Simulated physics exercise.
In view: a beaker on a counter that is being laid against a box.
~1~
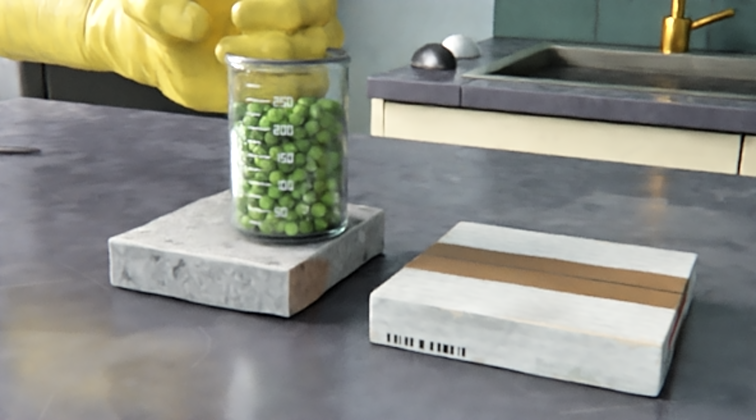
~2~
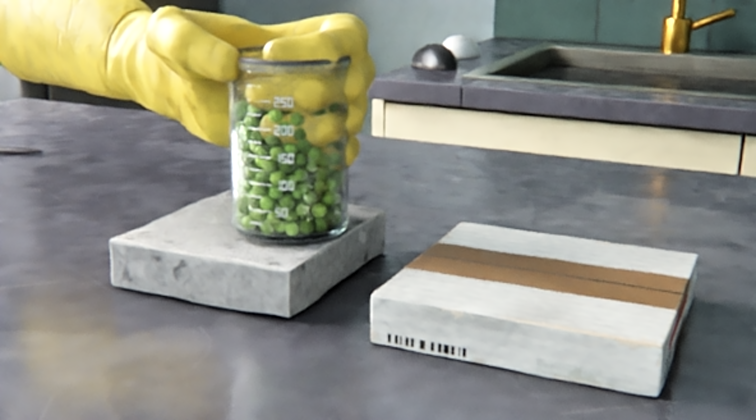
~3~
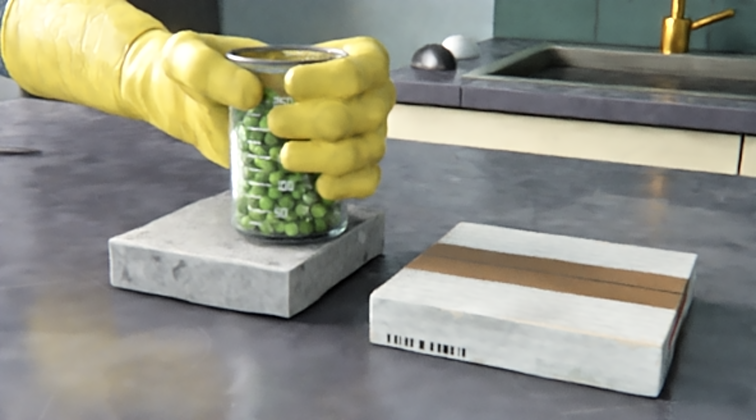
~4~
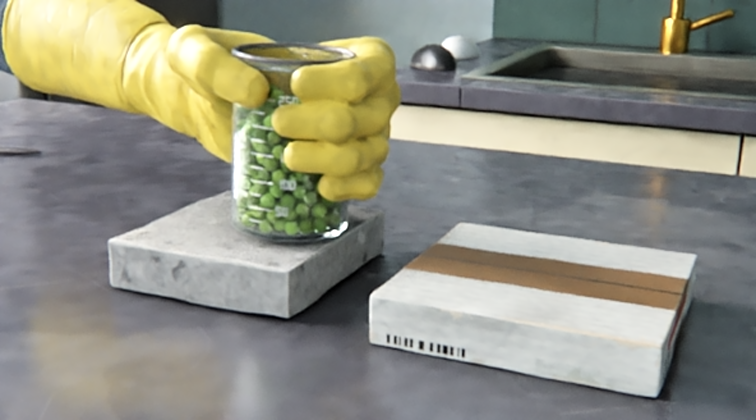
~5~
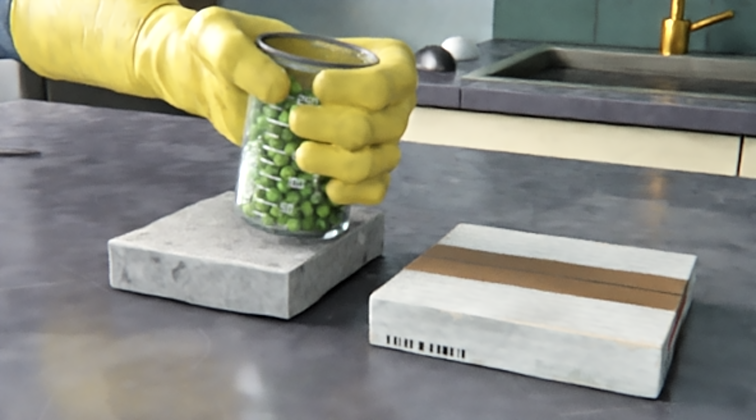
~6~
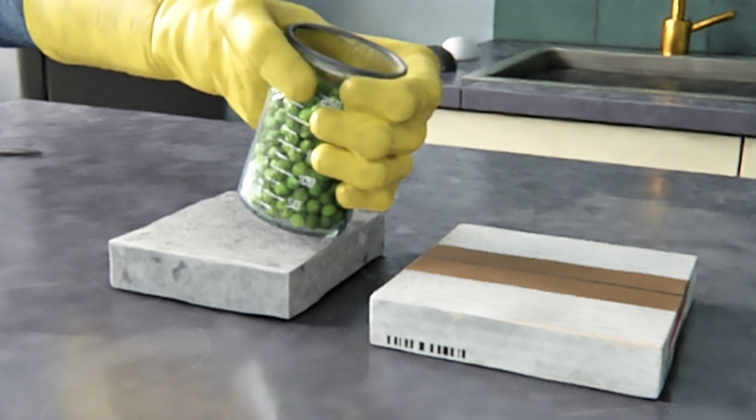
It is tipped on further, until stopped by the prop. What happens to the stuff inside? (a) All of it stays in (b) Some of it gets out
Some of it gets out (b).
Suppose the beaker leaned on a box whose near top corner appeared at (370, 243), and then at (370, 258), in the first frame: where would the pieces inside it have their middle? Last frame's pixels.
Roughly at (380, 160) for the first height, and roughly at (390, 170) for the second.
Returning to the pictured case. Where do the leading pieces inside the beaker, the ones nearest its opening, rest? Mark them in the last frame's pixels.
(519, 253), roughly.
Then, 0.43 s on from there, the beaker leans 48°; everything is still inside.
Then, 0.89 s on from there, the beaker leans 79°; everything is still inside.
Then, 1.44 s on from there, the beaker rests on the box at 95°; near a quarter of the dried peas out of it.
In the end, the beaker rests on the box at 95°; near a quarter of the dried peas out of it.
